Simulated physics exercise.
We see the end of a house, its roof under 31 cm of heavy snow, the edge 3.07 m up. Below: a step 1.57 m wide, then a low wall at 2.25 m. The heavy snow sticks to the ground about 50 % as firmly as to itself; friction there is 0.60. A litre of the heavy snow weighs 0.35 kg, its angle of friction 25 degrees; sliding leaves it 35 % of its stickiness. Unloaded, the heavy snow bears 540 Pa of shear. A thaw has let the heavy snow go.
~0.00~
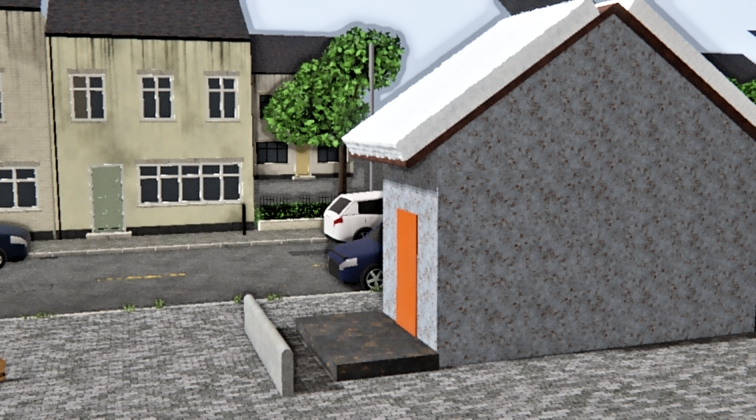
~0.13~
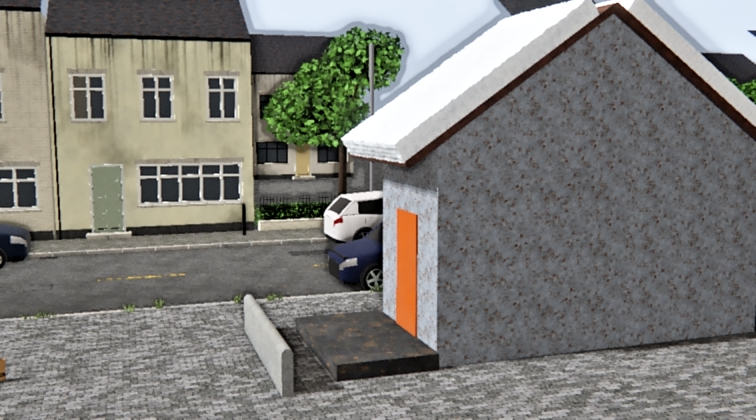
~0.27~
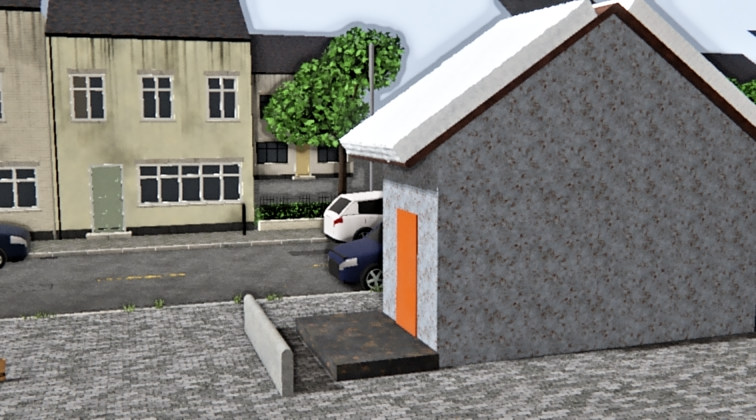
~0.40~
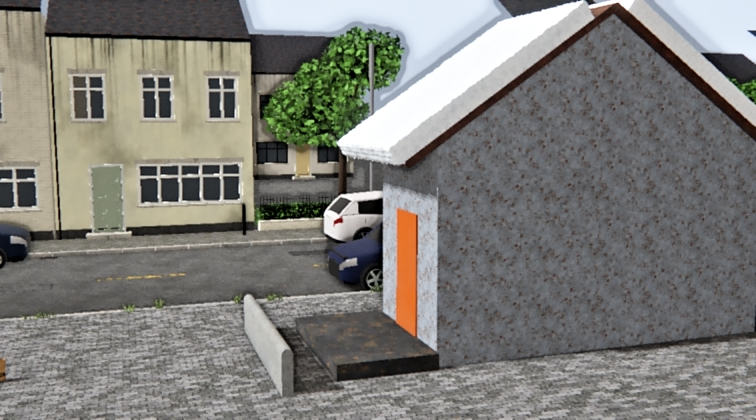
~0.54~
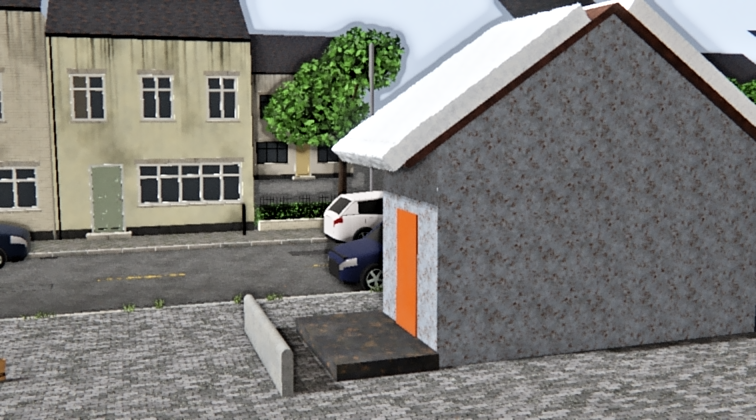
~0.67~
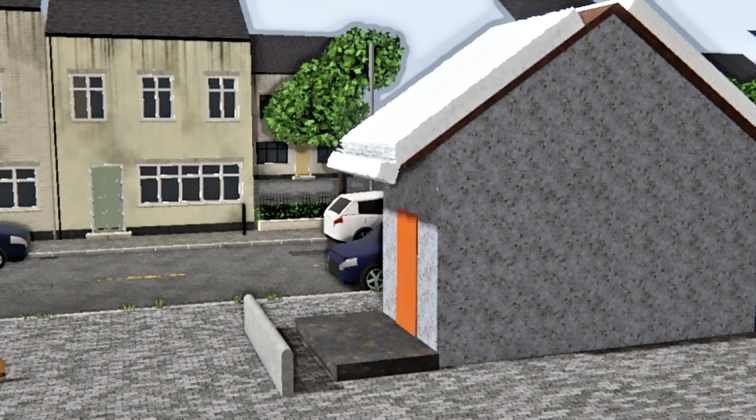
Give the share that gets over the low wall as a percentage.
Close to 22 per cent.
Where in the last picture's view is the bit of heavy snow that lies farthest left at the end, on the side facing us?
Around (65, 412).
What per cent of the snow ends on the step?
Near 30 %.
After 1.09 s, 88 % is still on the roof and 0 % is past the low wall.
After 1.60 s, 63 % is still on the roof and 0 % is past the low wall.
After 2.10 s, 27 % is still on the roof and 0 % is past the low wall.
After 2.60 s, none is still on the roof and 11 % is past the low wall.
After 3.60 s, none is still on the roof and 22 % is past the low wall.
